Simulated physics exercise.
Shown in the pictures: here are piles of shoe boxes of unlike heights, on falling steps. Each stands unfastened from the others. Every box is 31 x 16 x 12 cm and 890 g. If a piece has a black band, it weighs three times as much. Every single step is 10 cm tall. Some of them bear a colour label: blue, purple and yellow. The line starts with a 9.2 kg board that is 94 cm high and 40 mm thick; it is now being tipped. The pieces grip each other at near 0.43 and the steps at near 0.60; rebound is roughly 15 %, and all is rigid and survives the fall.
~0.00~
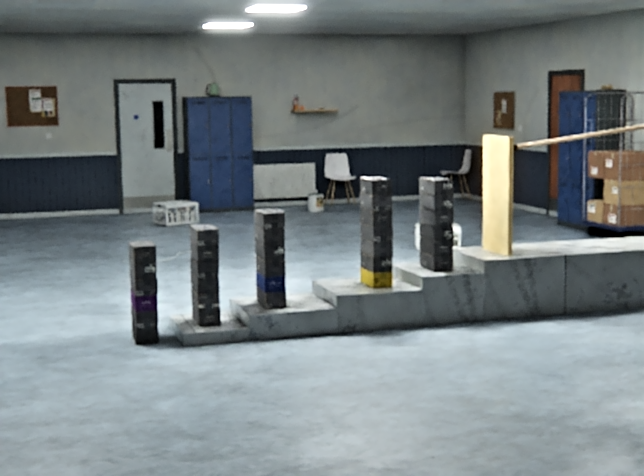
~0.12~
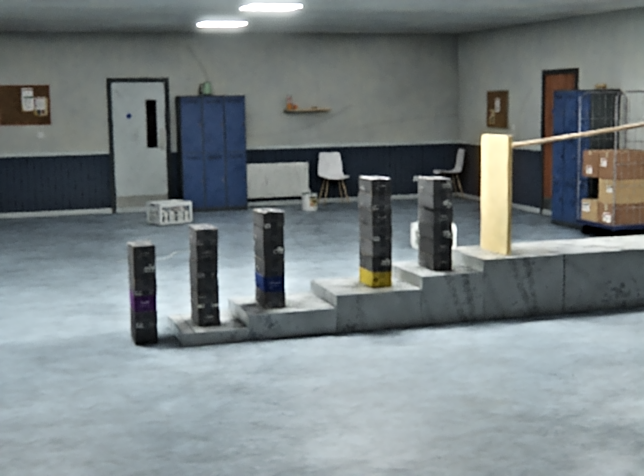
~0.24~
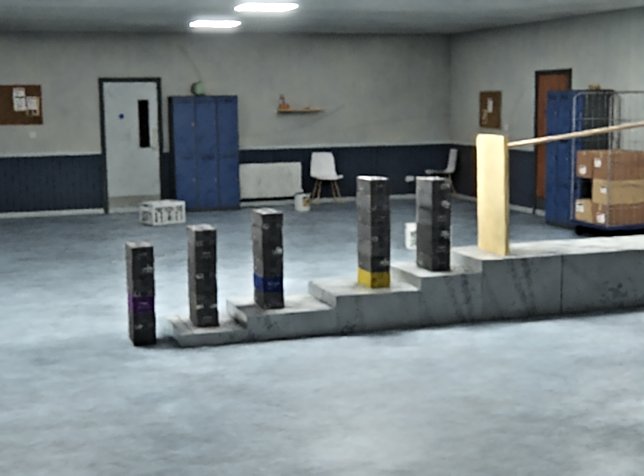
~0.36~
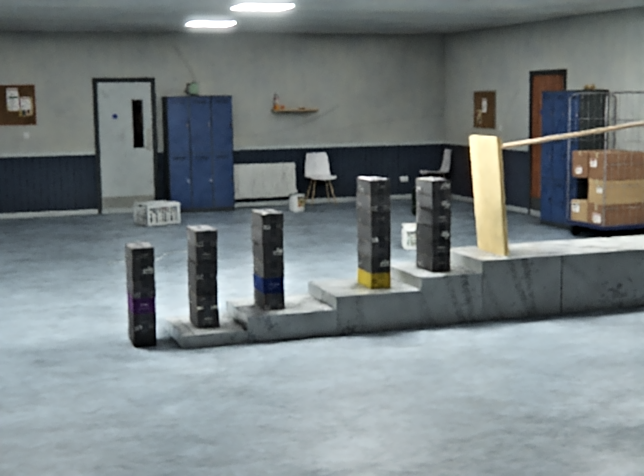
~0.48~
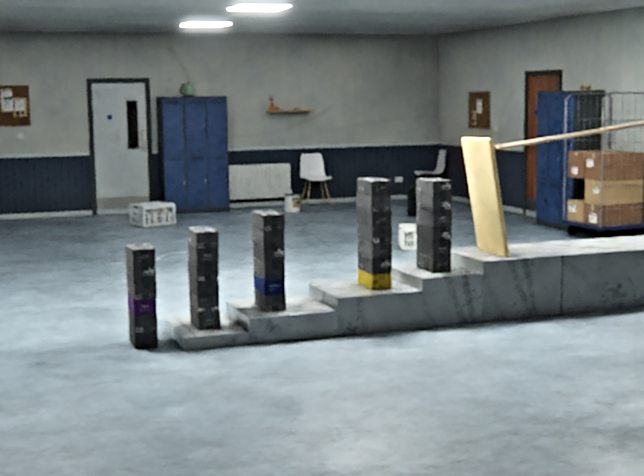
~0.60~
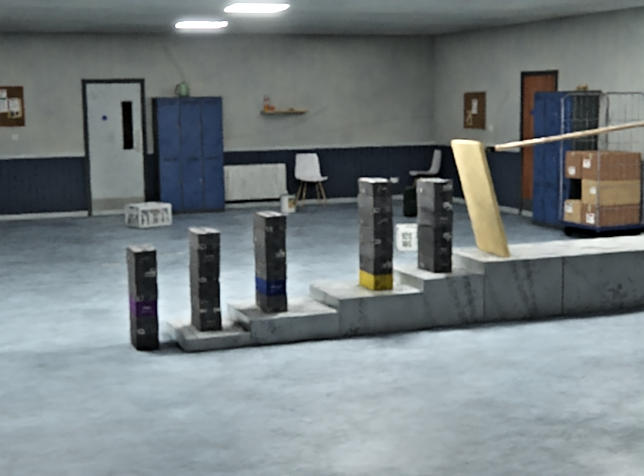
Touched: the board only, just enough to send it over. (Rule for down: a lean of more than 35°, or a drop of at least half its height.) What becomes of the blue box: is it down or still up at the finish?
It is down.
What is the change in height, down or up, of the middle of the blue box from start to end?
About 10 cm lower.
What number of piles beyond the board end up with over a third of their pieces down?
In total, 5.
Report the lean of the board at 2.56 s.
Angle from upright: Approx. 85°.
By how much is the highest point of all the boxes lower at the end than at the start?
Lower by close to 46 cm.
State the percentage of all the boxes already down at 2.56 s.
It's 75 percent at that point.
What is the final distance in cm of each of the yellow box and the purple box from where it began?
The yellow one ends around 0 cm from its start and the purple one around 60 cm.
After 1.38 s, board 82° from upright; 10 of the 31 boxes down; blue box unmoved; yellow box 20° from how it stood.
After 2.56 s, board 83° from upright; 23 of the 31 boxes down; blue box on its side; purple box 19° from how it stood.
In the end (4.7 s), board 83° from upright; 29 of the 31 boxes down; blue box on its side; purple box upside down; yellow box 17 mm from its place. From the last view, middles, blue box near (241, 300), purple box near (66, 340).
